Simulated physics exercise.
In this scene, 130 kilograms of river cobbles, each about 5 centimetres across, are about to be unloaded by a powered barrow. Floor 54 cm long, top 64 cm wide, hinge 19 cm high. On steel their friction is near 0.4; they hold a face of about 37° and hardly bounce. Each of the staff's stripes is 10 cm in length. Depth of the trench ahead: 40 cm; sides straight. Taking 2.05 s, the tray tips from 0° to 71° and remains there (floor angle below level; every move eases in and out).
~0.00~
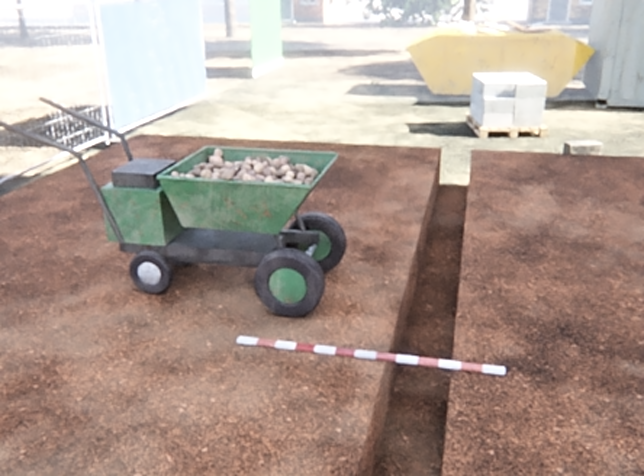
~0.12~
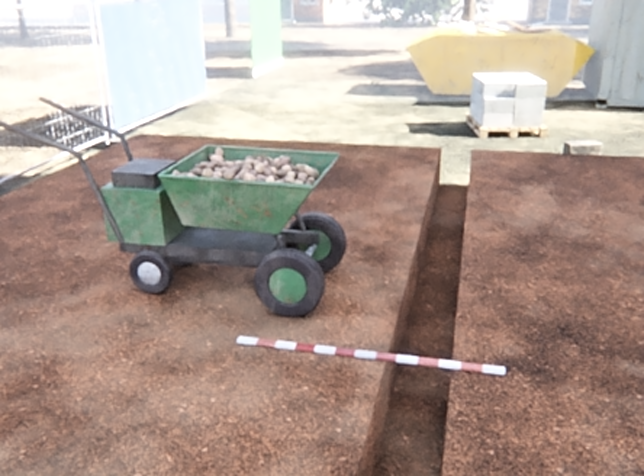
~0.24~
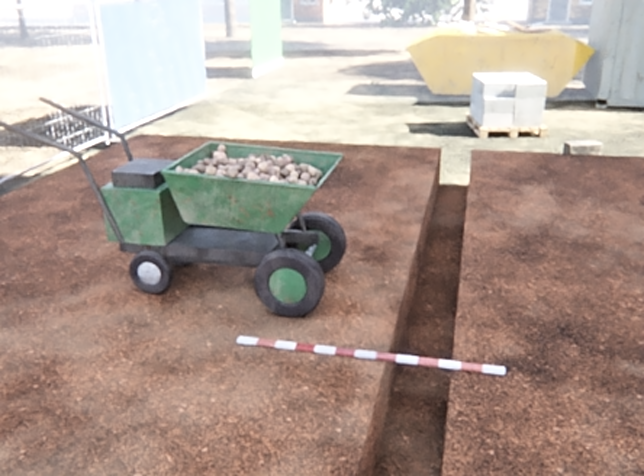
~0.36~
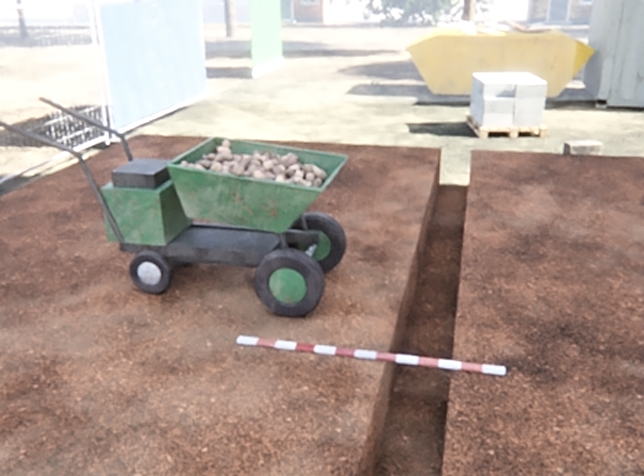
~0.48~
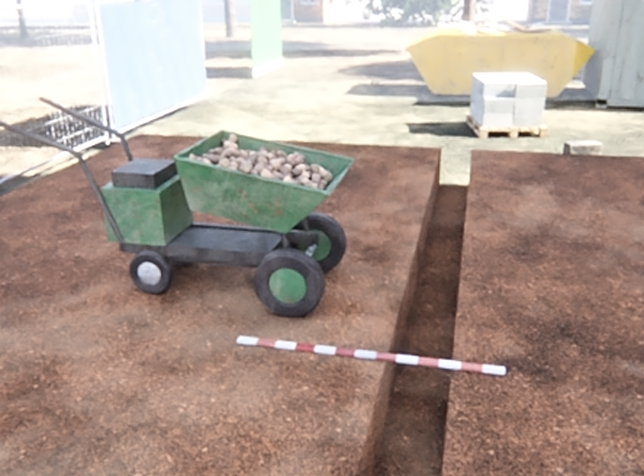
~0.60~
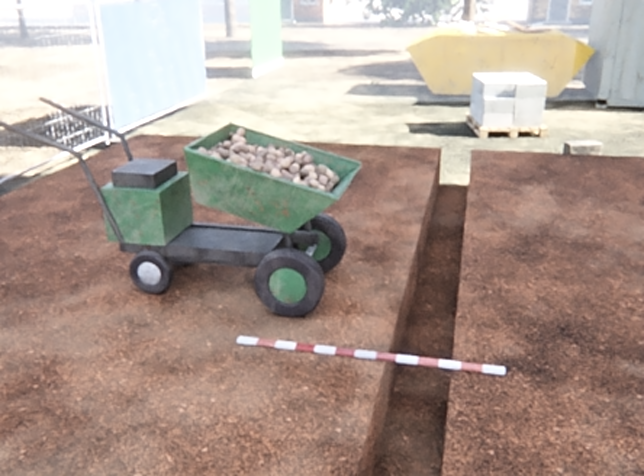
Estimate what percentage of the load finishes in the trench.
Roughly 92 percent.
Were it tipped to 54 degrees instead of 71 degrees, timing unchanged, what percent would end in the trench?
Roughly 40% would end there.
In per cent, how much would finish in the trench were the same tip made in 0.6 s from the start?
With that change, it comes to around 55 per cent.
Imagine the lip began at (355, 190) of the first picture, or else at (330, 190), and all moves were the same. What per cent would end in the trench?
About 45 per cent from the first spot, about 70 from the second.
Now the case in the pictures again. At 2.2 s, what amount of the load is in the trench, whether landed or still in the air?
Close to 50 per cent has got there by then.
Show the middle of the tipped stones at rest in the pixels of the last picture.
At about pixel (431, 348) in the last view.
After 1.5 s the floor is at 60°; 96 % in the tray, 3 % in the trench; the foremost stones are at (419, 268).
After 2.2 s the floor is at 71°; 43 % in the tray, 51 % in the trench, 6 % past the trench; the foremost stones are at (519, 302).
After 2.5 s the floor is at 71°; 22 % in the tray, 71 % in the trench, 8 % past the trench; the foremost stones are at (555, 301).
After 4.4 s the floor is at 71°; 0 % in the tray, 92 % in the trench, 8 % past the trench; the foremost stones are at (568, 302).
